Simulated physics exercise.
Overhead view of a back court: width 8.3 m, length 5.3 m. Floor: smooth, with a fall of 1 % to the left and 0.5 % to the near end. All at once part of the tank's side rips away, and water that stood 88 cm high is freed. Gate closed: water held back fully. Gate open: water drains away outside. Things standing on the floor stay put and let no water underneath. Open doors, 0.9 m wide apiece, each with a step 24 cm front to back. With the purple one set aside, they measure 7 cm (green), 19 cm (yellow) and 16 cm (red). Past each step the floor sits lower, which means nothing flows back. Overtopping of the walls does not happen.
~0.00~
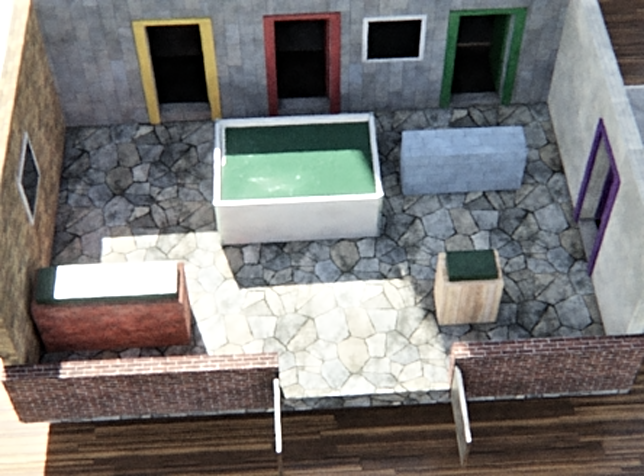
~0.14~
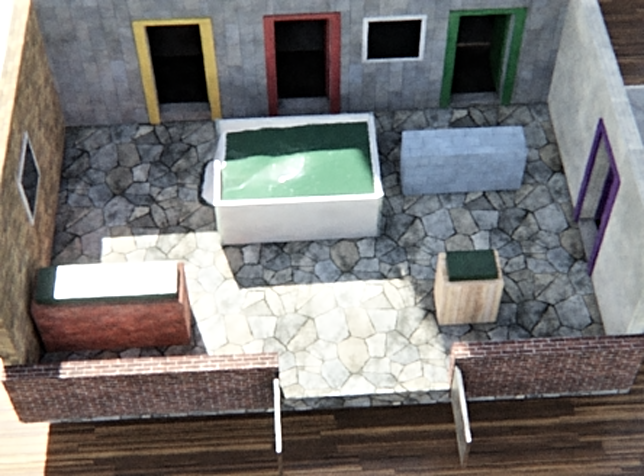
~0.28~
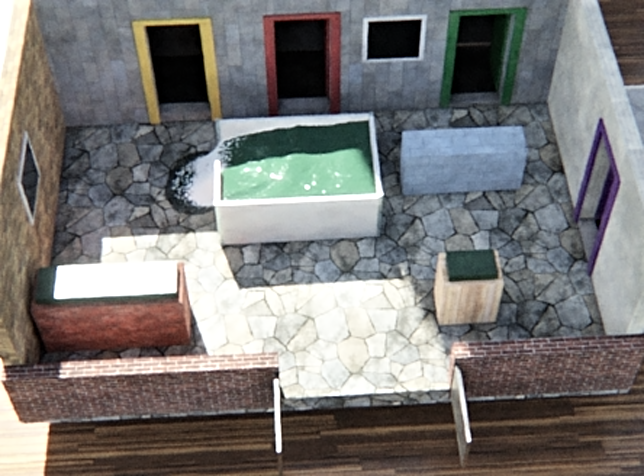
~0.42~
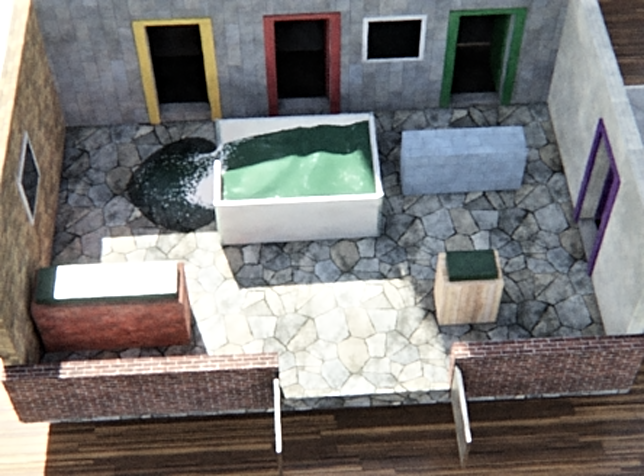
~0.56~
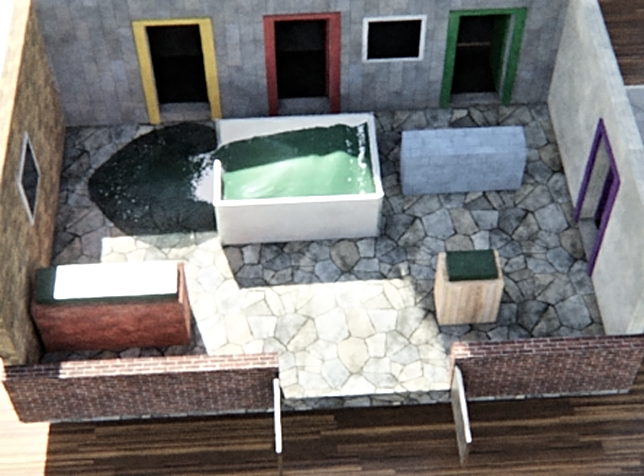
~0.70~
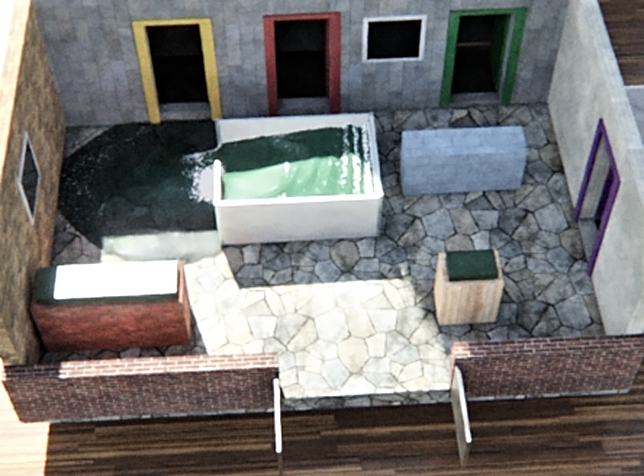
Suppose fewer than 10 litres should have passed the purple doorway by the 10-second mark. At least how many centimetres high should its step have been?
I would say at least 9.5 cm.
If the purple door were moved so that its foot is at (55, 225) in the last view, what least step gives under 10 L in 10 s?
Minimum: Close to 32 cm.
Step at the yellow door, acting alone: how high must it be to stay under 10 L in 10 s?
The yellow one would have to be about 18 cm high.
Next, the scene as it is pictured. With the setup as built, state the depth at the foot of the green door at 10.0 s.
It comes to about 8.0 centimetres deep.
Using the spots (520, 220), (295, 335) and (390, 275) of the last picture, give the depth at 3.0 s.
Some 0, 0 and 0 cm.
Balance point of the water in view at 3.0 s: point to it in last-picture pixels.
Centre of the water: Approx. (202, 205) px.
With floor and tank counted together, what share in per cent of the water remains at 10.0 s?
Water still present: Approx. 94 %.
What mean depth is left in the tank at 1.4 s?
Around 63 cm on average.
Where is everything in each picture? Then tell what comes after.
Still water, 88 cm deep, in the tank at (297, 161); the purple door at (596, 204) is dry, in the first frame.
The front is at (203, 197), 0.3 m from the gap at (222, 166); 0.2 m2 of floor is wet, 88 cm left at the back, in the second frame.
The front is at (170, 191), 0.9 m from the gap at (222, 169); 0.8 m2 of floor is wet, 88 cm left at the back, in the third frame.
The gap is at (222, 170), the front 1.5 m out at (133, 190); the back of the tank holds 88 cm, in the fourth frame.
Water pours out at (222, 170) and has run 2.1 m, to (93, 184); about 6 cm deep outside, 83 cm at the back, in the fifth frame.
The gap is at (222, 170), the front 2.7 m out at (62, 169); the back of the tank holds 75 cm; 5.7 m in a straight line remain to the purple door at (596, 204), in the sixth frame.
After 1.4 s water covers 20 % of the floor, deepest (58 cm) near (67, 129); it has not reached the purple door.
After 3.0 s water covers 30 % of the floor, deepest (41 cm) near (70, 312); it has not reached the purple door.
After 10.0 s water covers 95 % of the floor, deepest (18 cm) near (70, 312); 10 cm at the purple door, 1 litre in over its 12 cm step.
At the purple door as built, the water arrived by 5.8 s and peaked near 12 cm at 6.6 s.
Run again over the same 10 s with other heights there, 22 litres in over 8 cm, 2 litres over 11 cm. The limit of 10 litres is kept from about 9.5 cm up.
